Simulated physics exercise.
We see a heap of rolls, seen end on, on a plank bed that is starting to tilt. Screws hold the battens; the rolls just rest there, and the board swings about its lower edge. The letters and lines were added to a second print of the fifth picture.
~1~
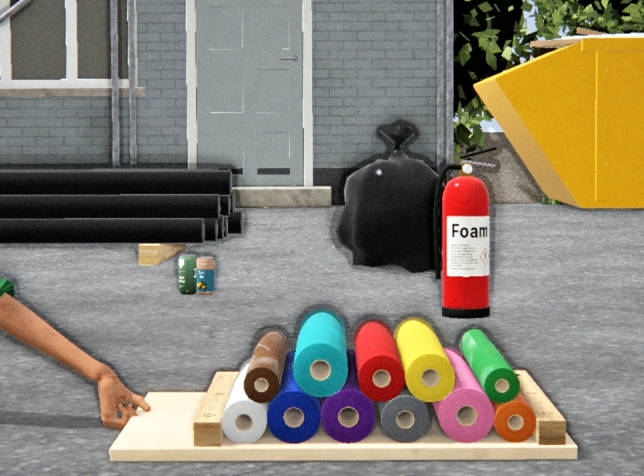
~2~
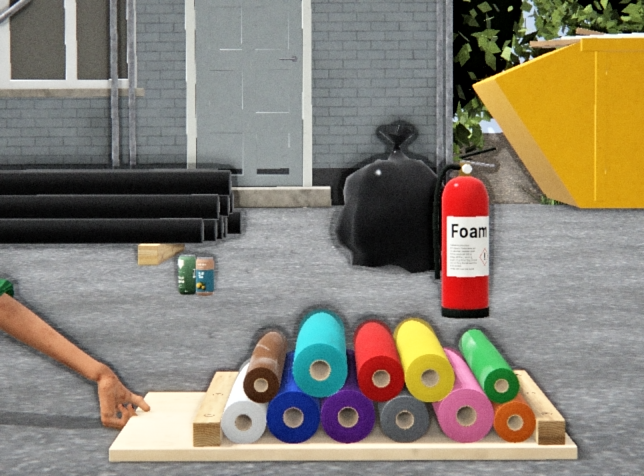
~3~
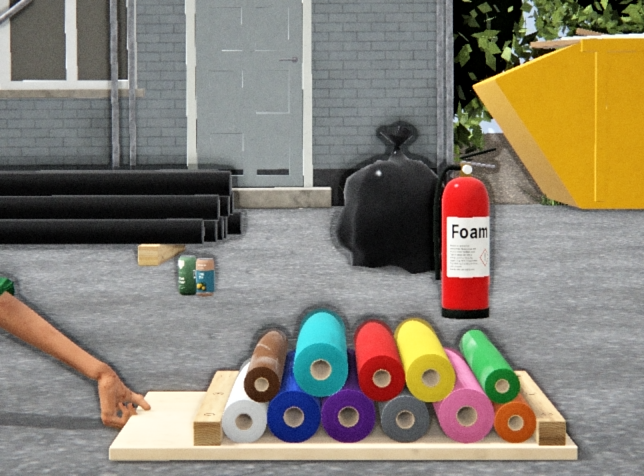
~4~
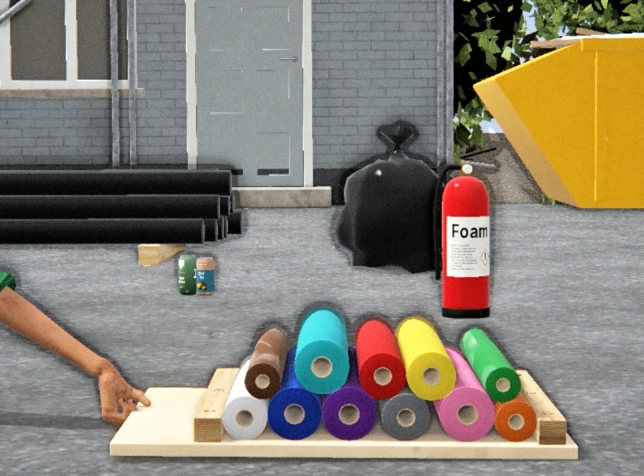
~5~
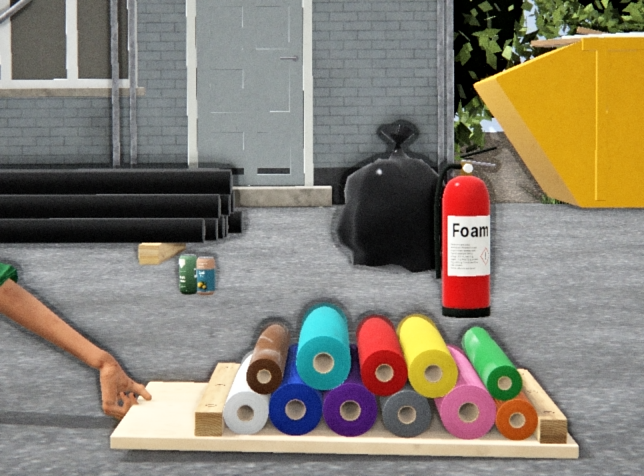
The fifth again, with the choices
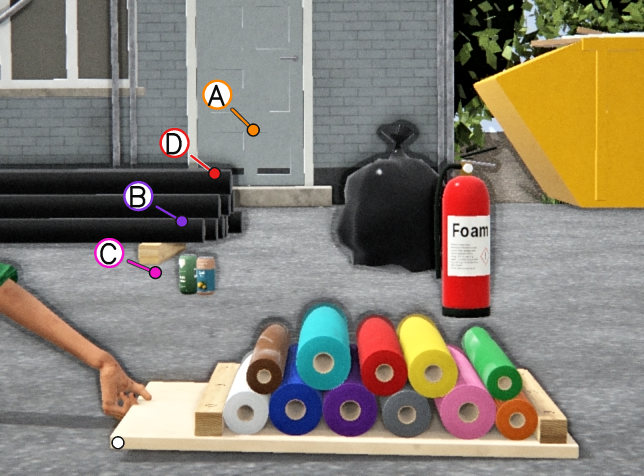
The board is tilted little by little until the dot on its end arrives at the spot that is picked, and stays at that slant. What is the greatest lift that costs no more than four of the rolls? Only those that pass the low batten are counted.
No higher than D.
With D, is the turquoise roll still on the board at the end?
No.
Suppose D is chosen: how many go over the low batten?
At D the number is four.
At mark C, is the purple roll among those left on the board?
Yes.
On the marked copy, A at (254, 130); B at (182, 221); C at (155, 272); D at (215, 173); the white dot at (118, 443).
Following D. Soon after the start, board at 20°.
Later, board at 38°.
In the end, board at 38°, four over the low batten (red, yellow, green, turquoise).
As for the rest, A five over the low batten; B four over the low batten (red, yellow, green, turquoise); C one over the low batten (green).
